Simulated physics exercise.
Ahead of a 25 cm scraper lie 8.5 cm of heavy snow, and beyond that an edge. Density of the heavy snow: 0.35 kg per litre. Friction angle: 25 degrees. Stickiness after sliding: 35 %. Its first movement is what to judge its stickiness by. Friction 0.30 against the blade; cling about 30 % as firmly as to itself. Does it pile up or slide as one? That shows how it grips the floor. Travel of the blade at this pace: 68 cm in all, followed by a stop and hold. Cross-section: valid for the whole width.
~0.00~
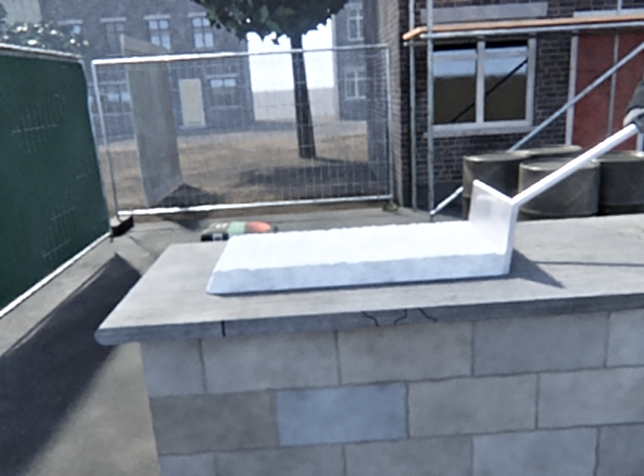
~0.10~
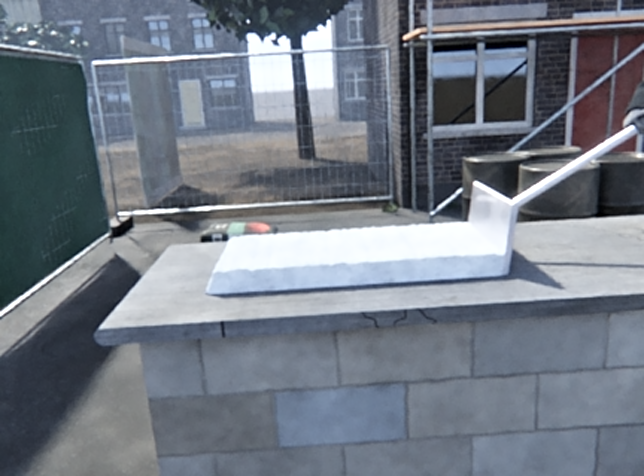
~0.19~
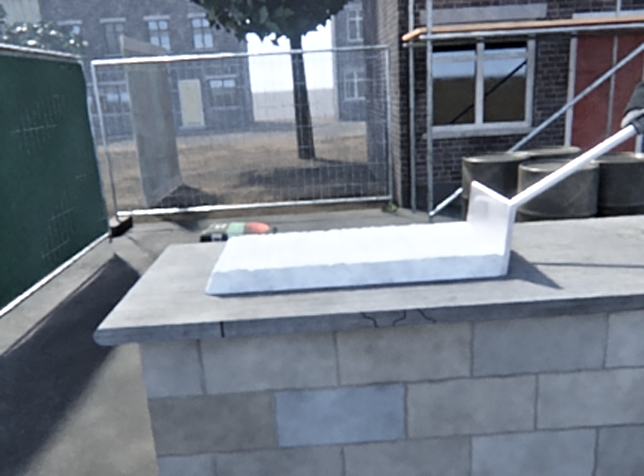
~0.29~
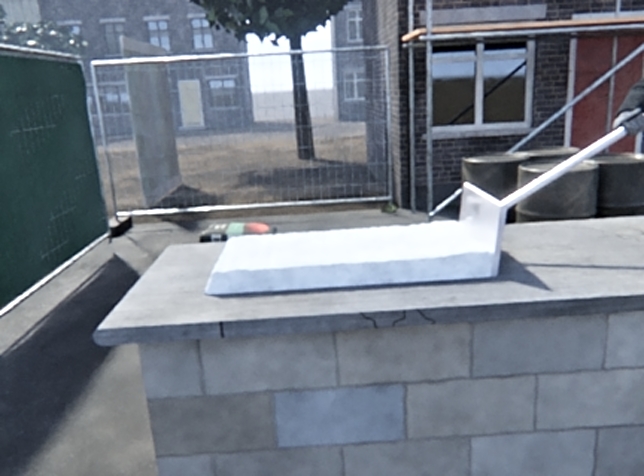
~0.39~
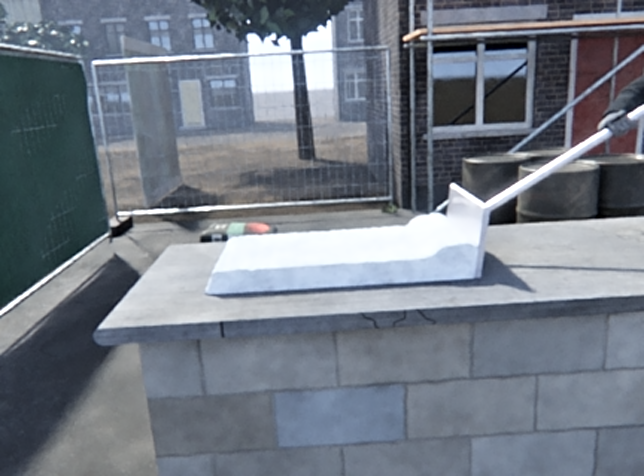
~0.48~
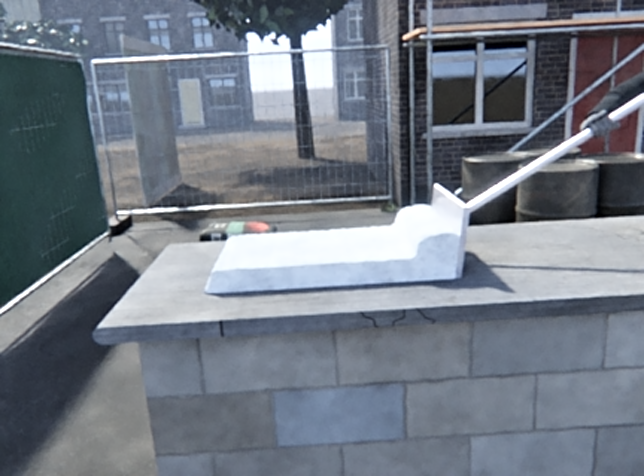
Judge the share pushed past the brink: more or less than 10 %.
The result ends up lower than 10 percent.
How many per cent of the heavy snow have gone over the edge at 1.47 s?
I'd put it near 0 in a hundred.
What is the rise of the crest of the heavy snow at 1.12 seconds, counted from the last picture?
Some 10 cm.
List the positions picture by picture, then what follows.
In the first picture, foot of the blade at (502, 274), not yet moved; leading edge of the heavy snow at (207, 290), piled 8.3 cm high.
In the second picture, foot of the blade at (502, 275), not yet moved; leading edge of the heavy snow at (207, 290), piled 8.3 cm high.
In the third picture, foot of the blade at (500, 276), moved 4 mm; leading edge of the heavy snow at (206, 290), piled 8.4 cm high.
In the fourth picture, foot of the blade at (491, 277), moved 3.7 cm; leading edge of the heavy snow at (206, 291), piled 9.9 cm high.
In the fifth picture, foot of the blade at (474, 278), moved 9.8 cm; leading edge of the heavy snow at (206, 291), piled 13 cm high.
In the sixth picture, foot of the blade at (455, 278), moved 17 cm; leading edge of the heavy snow at (206, 290), piled 17 cm high.
After 0.78 s, 0 % has gone over the edge.
After 1.12 s, 0 % has gone over the edge.
After 1.47 s, 0 % has gone over the edge.
After 1.81 s, 0 % has gone over the edge.
After 1.91 s, at the end, 0 % has gone over the edge.
